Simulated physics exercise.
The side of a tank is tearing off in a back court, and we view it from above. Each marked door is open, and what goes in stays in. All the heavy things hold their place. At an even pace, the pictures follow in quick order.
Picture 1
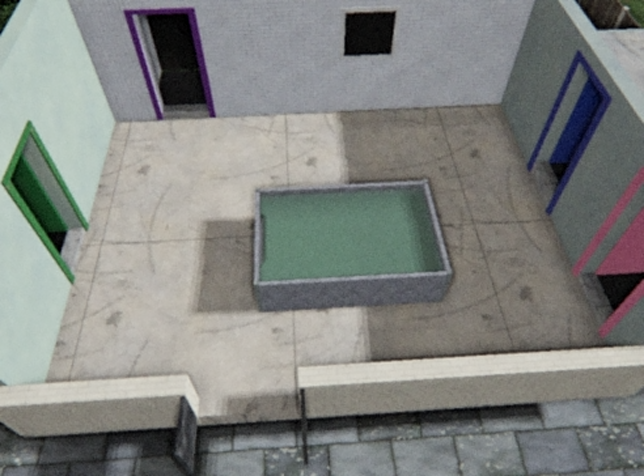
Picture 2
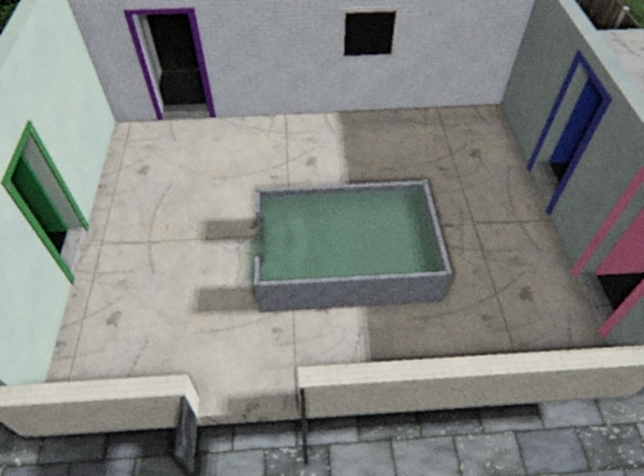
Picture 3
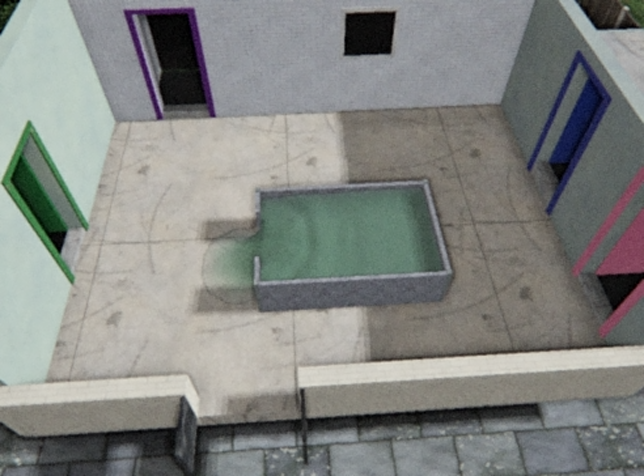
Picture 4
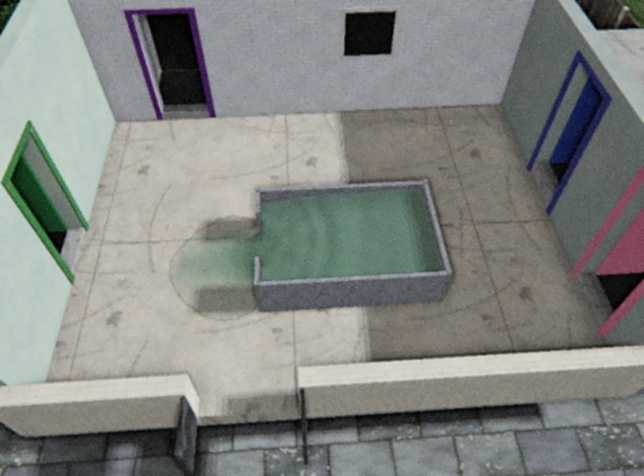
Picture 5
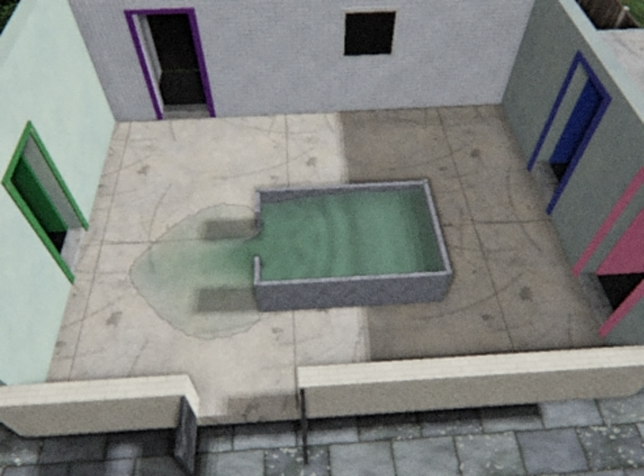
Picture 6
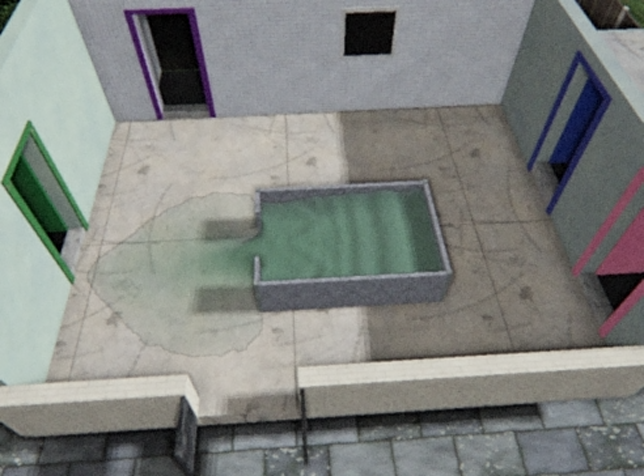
In this clip, seen from above, an open tank of green water stands still in a walled court, then a gap opens in its left side and water pours out, spreading leftward across the pale paving in a widening pool.
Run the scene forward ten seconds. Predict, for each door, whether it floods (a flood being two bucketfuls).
Result: The green door exceeds two buckets. The purple door does not exceed two buckets. The pink door does not exceed two buckets. The blue door does not exceed two buckets.
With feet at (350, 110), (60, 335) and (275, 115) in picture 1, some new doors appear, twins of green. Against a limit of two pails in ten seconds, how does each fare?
In order, the new doors go: Undershoots, overshoots, undershoots.
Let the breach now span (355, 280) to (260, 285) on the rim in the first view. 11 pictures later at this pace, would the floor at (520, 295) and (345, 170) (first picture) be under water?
Order as given: Inundated, then unwetted.
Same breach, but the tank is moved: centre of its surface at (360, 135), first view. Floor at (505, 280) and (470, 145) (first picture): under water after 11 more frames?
The first spot is left dry and the second is left dry.
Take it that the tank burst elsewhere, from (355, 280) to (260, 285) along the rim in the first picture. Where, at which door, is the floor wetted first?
The pink-painted one.
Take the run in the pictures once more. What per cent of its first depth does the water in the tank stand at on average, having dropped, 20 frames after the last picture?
Close to 52 in a hundred.
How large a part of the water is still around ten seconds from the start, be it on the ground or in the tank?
My reckoning gives about 86 %.
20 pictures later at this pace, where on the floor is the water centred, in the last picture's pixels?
Close to (254, 259).
A moment on, water covers 25 % of the floor; the green door over two buckets in, the purple door not reached, the pink door not reached, the blue door not reached.
Next, water covers 30 % of the floor; the green door far over two buckets in, the purple door not reached, the pink door not reached, the blue door not reached.
Then, water covers 35 % of the floor; the green door far over two buckets in, the purple door wet at the sill, nothing in, the pink door not reached, the blue door not reached.
Later, water covers 65 % of the floor; the green door far over two buckets in, the purple door wet at the sill, nothing in, the pink door not reached, the blue door not reached.
In the end, water covers 95 % of the floor; the green door far over two buckets in, the purple door wet at the sill, nothing in, the pink door wet at the sill, nothing in, the blue door wet at the sill, nothing in.
